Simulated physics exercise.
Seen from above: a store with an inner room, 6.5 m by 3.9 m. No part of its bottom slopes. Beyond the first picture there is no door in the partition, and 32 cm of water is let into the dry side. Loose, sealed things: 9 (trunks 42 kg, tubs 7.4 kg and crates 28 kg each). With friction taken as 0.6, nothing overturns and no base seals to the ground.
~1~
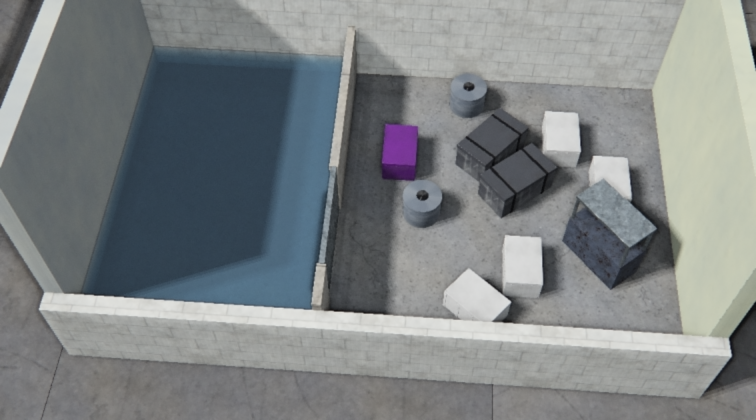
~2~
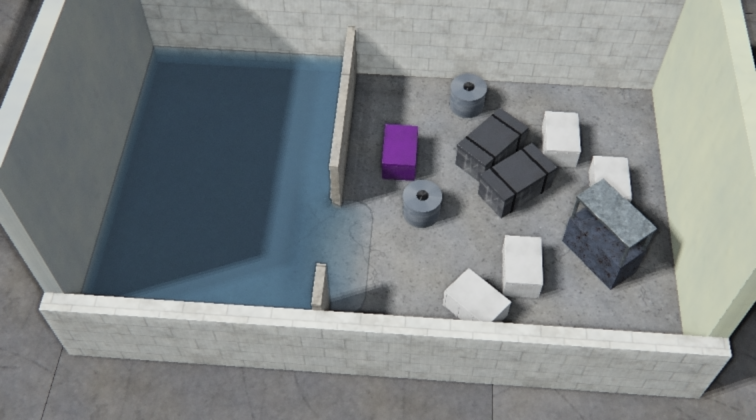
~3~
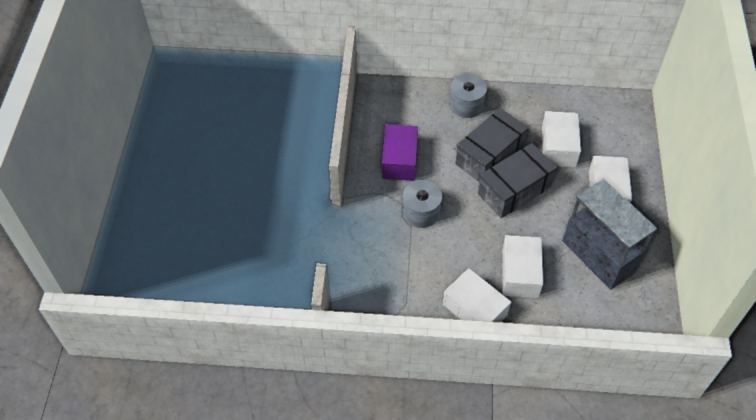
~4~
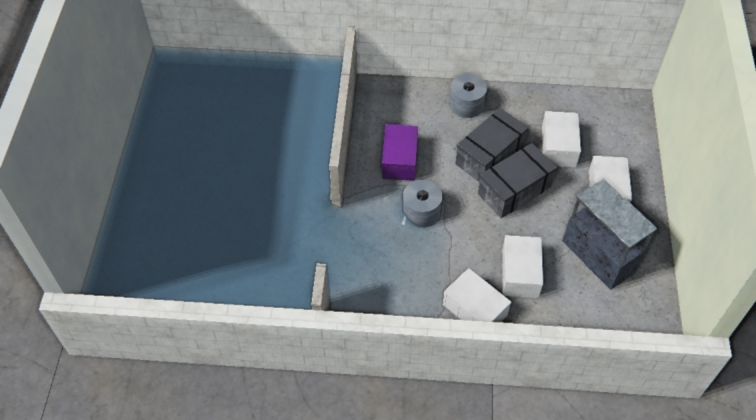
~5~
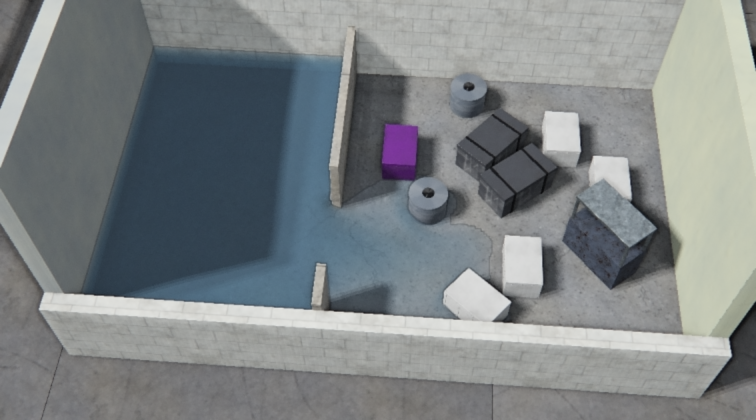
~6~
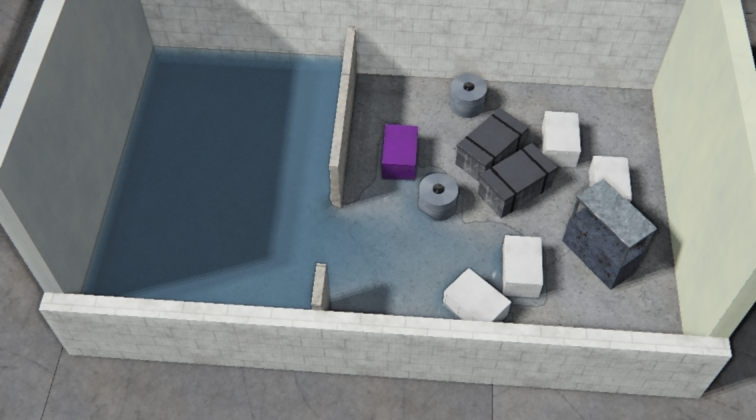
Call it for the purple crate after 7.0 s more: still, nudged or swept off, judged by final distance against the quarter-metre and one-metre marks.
Still.
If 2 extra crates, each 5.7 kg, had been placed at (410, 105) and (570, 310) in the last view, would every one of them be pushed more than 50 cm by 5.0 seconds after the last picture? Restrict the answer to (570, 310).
That one is greater.
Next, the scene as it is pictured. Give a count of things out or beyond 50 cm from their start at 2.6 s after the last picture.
3.
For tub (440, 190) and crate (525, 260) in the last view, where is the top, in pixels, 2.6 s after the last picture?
Roughly (447, 117), then roughly (591, 285).
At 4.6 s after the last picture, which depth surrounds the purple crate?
Near 4 cm deep.
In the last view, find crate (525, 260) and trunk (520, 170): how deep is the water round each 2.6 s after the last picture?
Depths: Near 17 cm, then near 12 cm.
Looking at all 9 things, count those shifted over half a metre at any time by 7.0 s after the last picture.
That adds up to 5.
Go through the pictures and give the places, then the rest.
In the first frame, the purple crate at (400, 144), on the bottom; 9.9 m2 under water; 0 of 9 have shifted.
In the second frame, the purple crate at (400, 144), on the bottom; 10.5 m2 under water; 0 of 9 have shifted.
In the third frame, the purple crate at (400, 144) rests on the ground; 11.3 m2 under water; 0 of 9 have shifted.
In the fourth frame, the purple crate at (400, 144) rests on the ground; 12.1 m2 under water; 0 of 9 have shifted.
In the fifth frame, the purple crate at (400, 144), on the bottom; water covers 12.8 m2; 1 of 9 have shifted.
In the sixth frame, the purple crate at (400, 144), on the bottom; water covers 13.2 m2; 1 of 9 have shifted.
Then, 0.6 s after the last picture the purple crate is near (400, 144), 0.0 m from its start, aground; 1 afloat.
Then, 2.6 s after the last picture the purple crate is near (400, 144), 0.0 m from its start, aground; 1 afloat.
Then, 4.6 s after the last picture the purple crate is near (400, 144), 0.0 m from its start, aground; 3 afloat.
Then, 7.0 s after the last picture the purple crate is near (400, 144), 0.0 m from its start, aground; 8 afloat.
